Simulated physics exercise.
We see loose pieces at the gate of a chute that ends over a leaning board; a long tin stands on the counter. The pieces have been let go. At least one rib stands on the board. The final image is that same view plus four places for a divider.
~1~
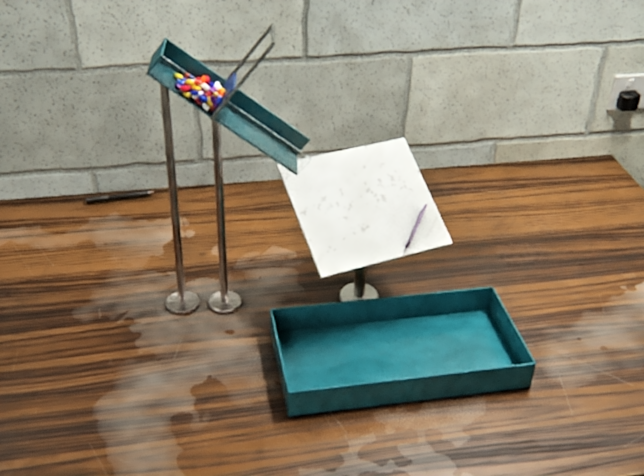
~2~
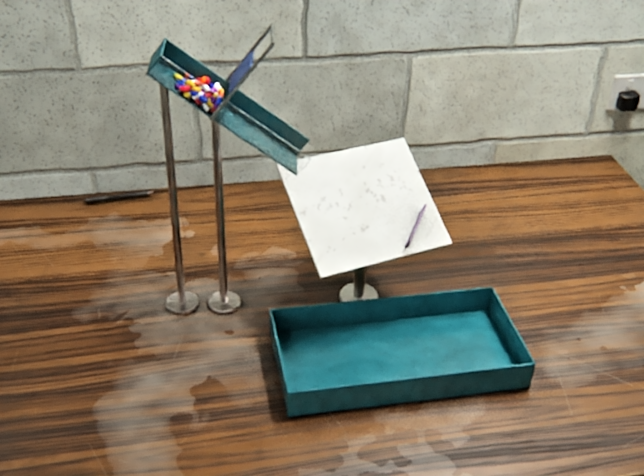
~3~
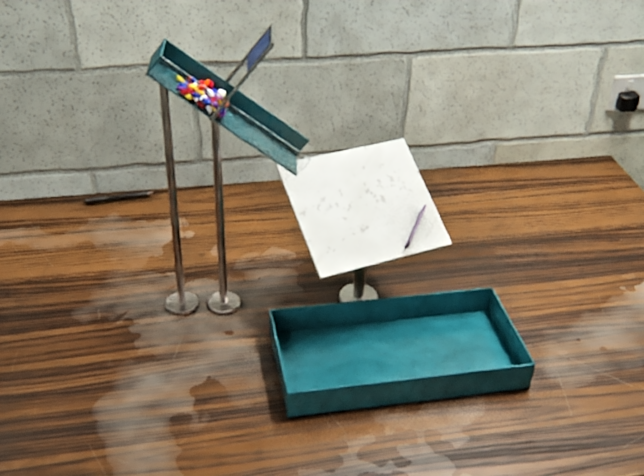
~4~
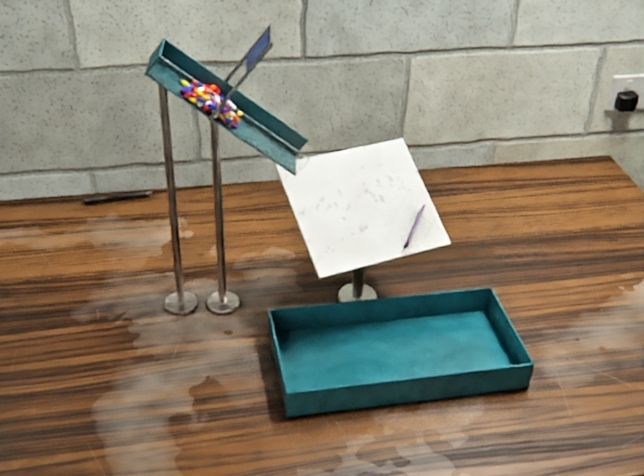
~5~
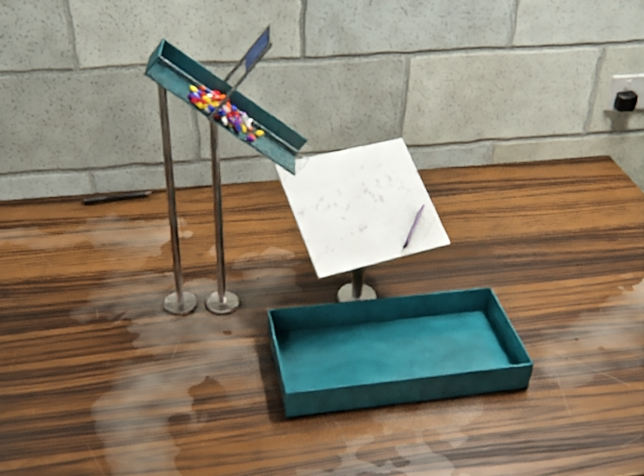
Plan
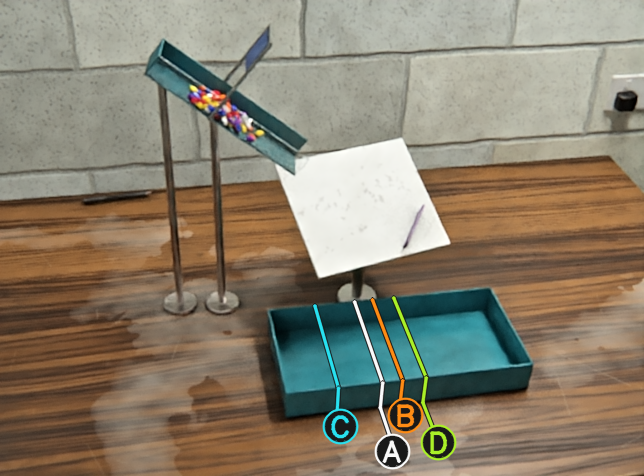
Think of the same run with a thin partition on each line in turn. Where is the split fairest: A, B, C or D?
The best line is D.
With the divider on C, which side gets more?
The right side.
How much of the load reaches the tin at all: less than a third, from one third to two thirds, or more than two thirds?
It is more than two thirds.
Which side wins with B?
Right.
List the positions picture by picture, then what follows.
In the first frame, load behind the gate at (202, 91), jelly beans; lip of the chute at (297, 165), sloping fairly steeply.
In the second frame, middle of the board at (365, 204), tilted fairly steeply; middle of its low edge at (389, 260); of its high edge at (342, 151).
In the third frame, front corners of the tin at (288, 393) and (535, 364), empty; front of the load at (221, 112).
In the fourth frame, middle of the load at (210, 100); its front at (240, 113), about a quarter of the way to the lip; rib from (425, 205) to (408, 242).
In the fifth frame, middle of the load at (219, 106); its front at (260, 134), about half of the way to the lip.
On the marked copy, line A crosses the front rim at (382, 381); line B crosses the front rim at (402, 379); line C crosses the front rim at (338, 387); line D crosses the front rim at (425, 376).
With A, of what is caught, none on the left of the divider, all on the right.
With B, of what is caught, a small part on the left of the divider, nearly all on the right.
With C, of what is caught, none on the left of the divider, all on the right.
With D, of what is caught, about a third on the left of the divider, about two thirds on the right.
